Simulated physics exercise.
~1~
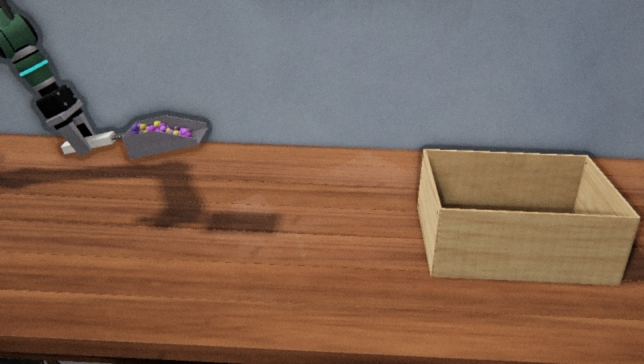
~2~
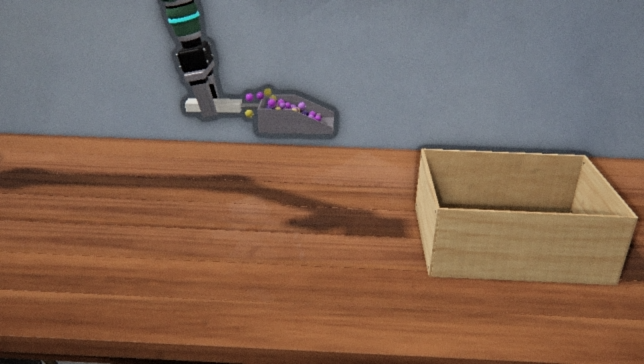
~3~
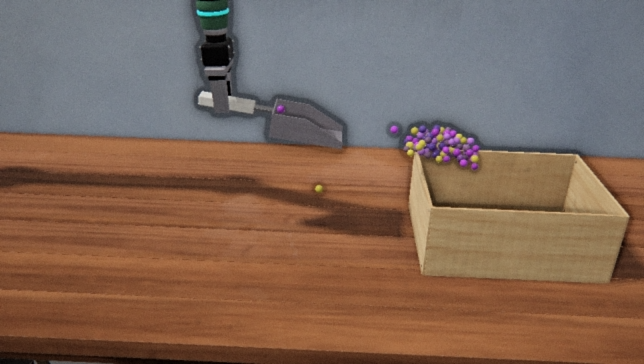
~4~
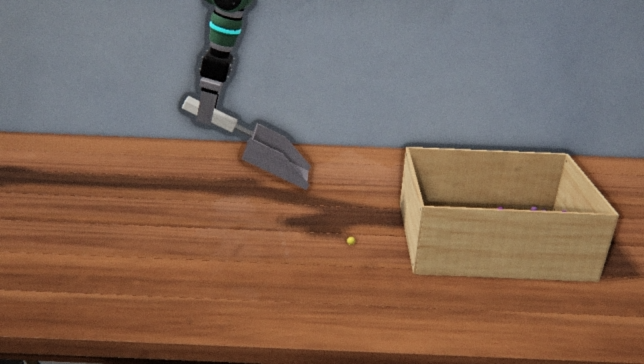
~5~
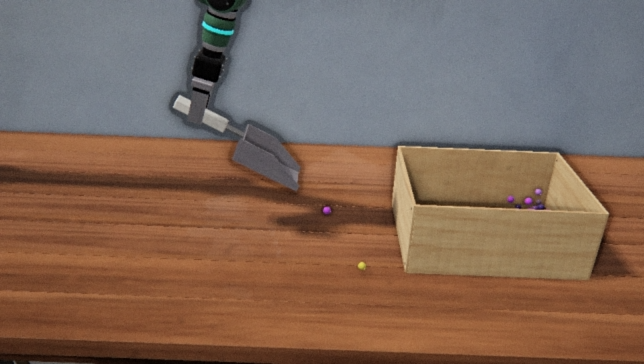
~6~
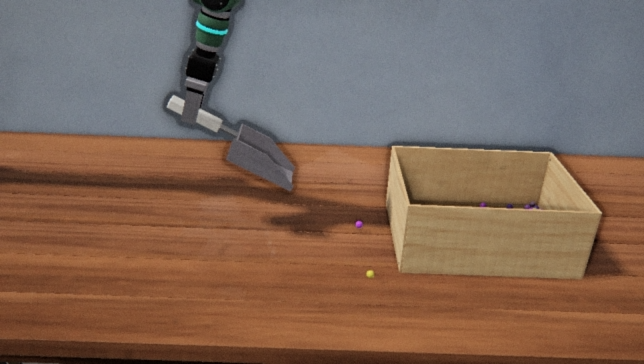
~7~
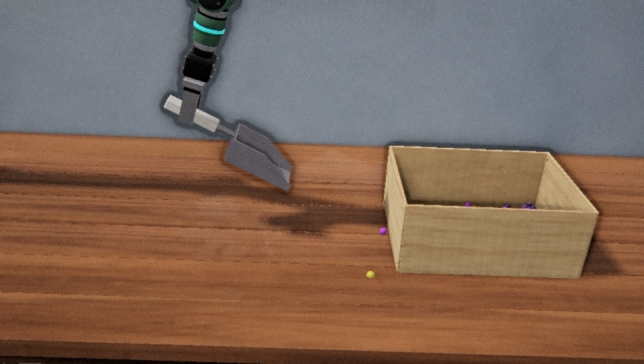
A robotic arm with a green band holds a grey scoop heaped with small purple and yellow balls at the upper left, above a brown wooden table seen from the front and slightly above, against a blue-grey wall. An open, pale wooden box stands on the right. The arm swings the scoop rightward and the balls fly off its front in a cluster towards the box. The scoop draws back slightly, tipping further downward, as nearly all land inside. One yellow and one purple ball roll across the table and end outside the box, near its left side.
